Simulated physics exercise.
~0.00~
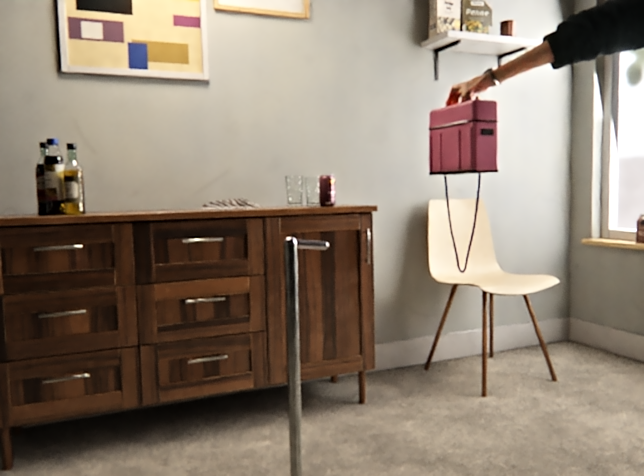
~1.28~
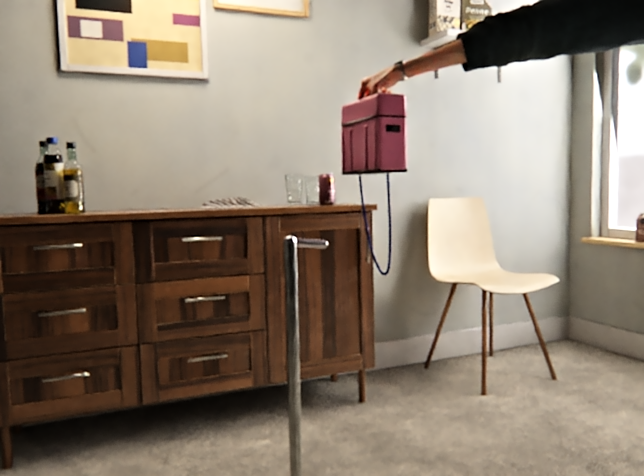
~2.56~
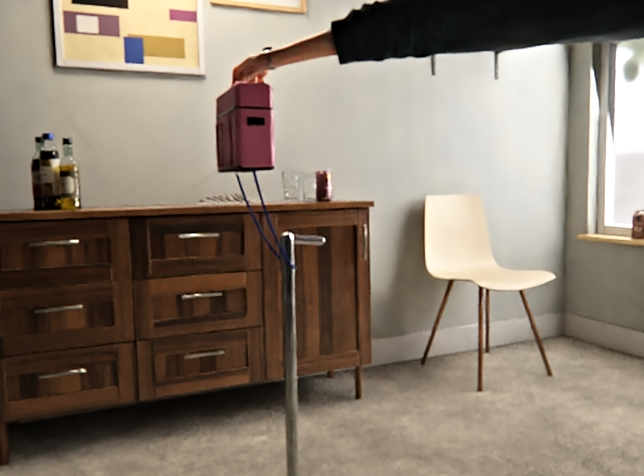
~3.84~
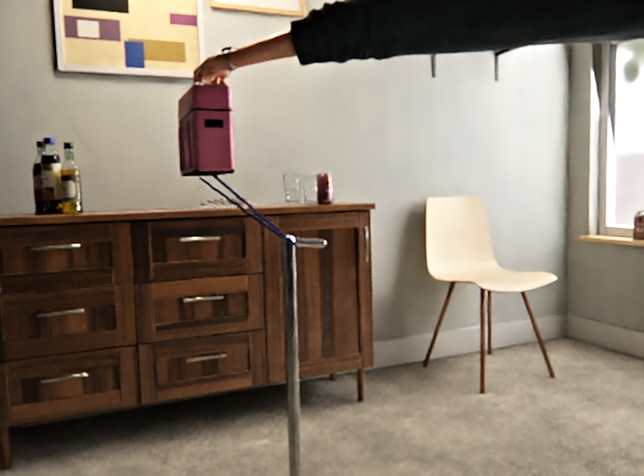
A pink case with a dangling cord loop was carried left by an outstretched hand, away from a pale chair and over a metal post with a sideways hook, until the loop caught and pulled tight, stopping the case just past the post.
